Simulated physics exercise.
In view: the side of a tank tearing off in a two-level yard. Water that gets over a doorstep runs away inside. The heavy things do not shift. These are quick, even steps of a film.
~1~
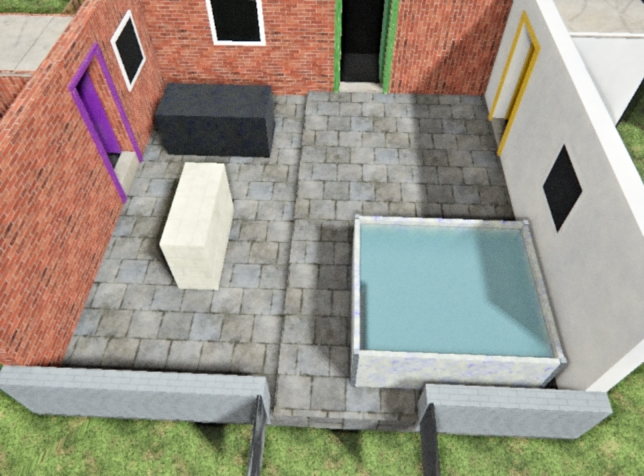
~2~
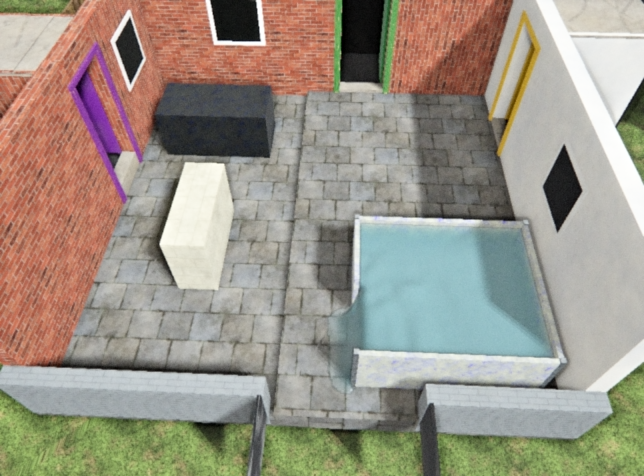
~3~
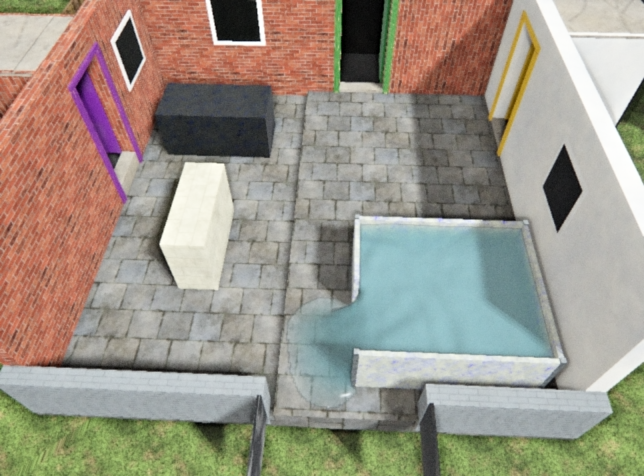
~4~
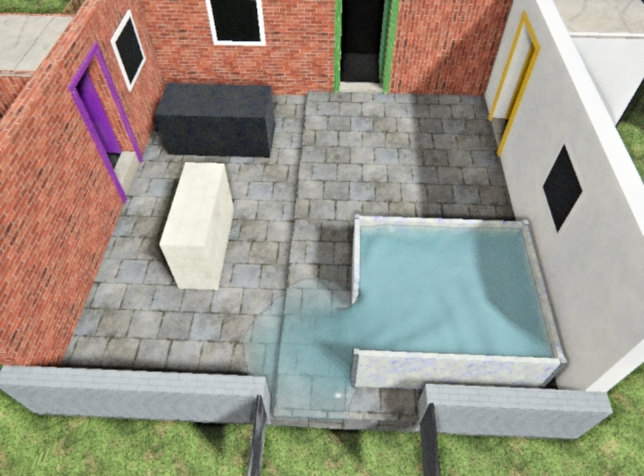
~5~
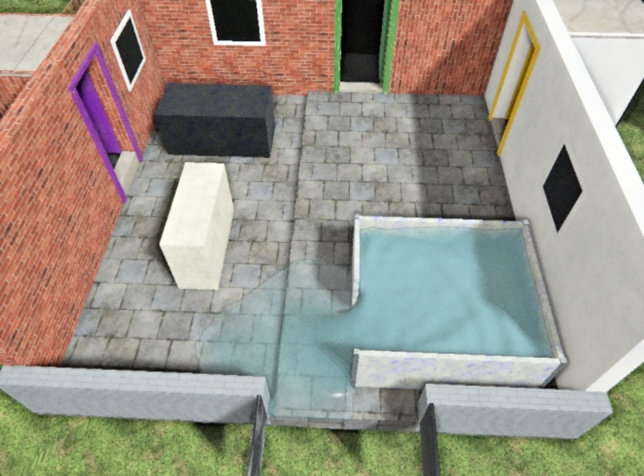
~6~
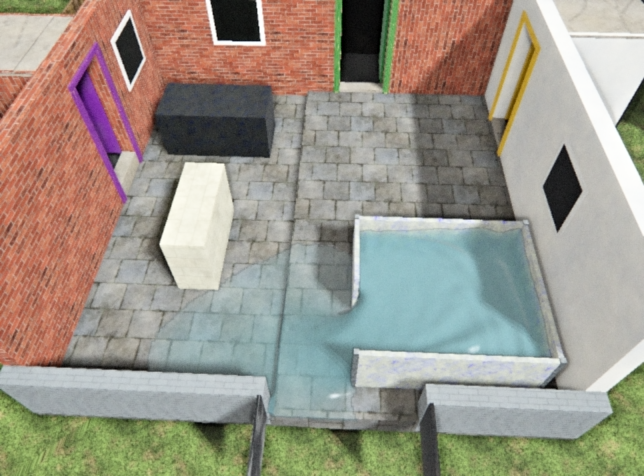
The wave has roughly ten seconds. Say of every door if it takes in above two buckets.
The green door admits no more than that; the purple door admits no more than that; the yellow door admits no more than that.
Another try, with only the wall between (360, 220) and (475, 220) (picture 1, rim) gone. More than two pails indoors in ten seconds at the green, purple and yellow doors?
Green passes that mark, purple is under, yellow passes that mark.
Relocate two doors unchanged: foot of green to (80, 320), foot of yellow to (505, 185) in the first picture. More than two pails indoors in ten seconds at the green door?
My reading: Green door passes that mark.
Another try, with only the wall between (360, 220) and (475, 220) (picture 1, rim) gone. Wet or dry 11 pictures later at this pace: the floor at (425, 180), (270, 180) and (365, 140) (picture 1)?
In that order: Awash, awash, wet.
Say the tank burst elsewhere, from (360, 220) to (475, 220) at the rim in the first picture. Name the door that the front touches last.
The purple door.
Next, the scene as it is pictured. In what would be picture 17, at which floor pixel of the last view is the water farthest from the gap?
Near (133, 184).
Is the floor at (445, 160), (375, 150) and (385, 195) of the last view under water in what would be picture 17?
One after the other: Clear, no water, no water.
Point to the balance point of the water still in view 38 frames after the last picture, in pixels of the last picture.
Roughly at (265, 251).
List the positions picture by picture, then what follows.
The first frame shows the tank at (448, 285) is whole and still.
In the second frame, water pours out at (356, 337) and has run to a hidden place.
In the third frame, water pours out at (356, 338) and has run to (296, 322).
In the fourth frame, water pours out at (356, 339) and has run to (255, 328).
In the fifth frame, water pours out at (356, 338) and has run to (203, 357).
In the sixth frame, water pours out at (356, 338) and has run to (155, 359).
A moment on, water covers 20 % of the floor; the green door not reached, the purple door not reached, the yellow door not reached.
Next, water covers 30 % of the floor; the green door not reached, the purple door not reached, the yellow door not reached.
Then, water covers 45 % of the floor; the green door not reached, the purple door wet at the sill, nothing in, the yellow door not reached.
Later, water covers 65 % of the floor; the green door not reached, the purple door wet at the sill, nothing in, the yellow door not reached.
In the end, water covers 90 % of the floor; the green door wet at the sill, nothing in, the purple door wet at the sill, nothing in, the yellow door not reached.
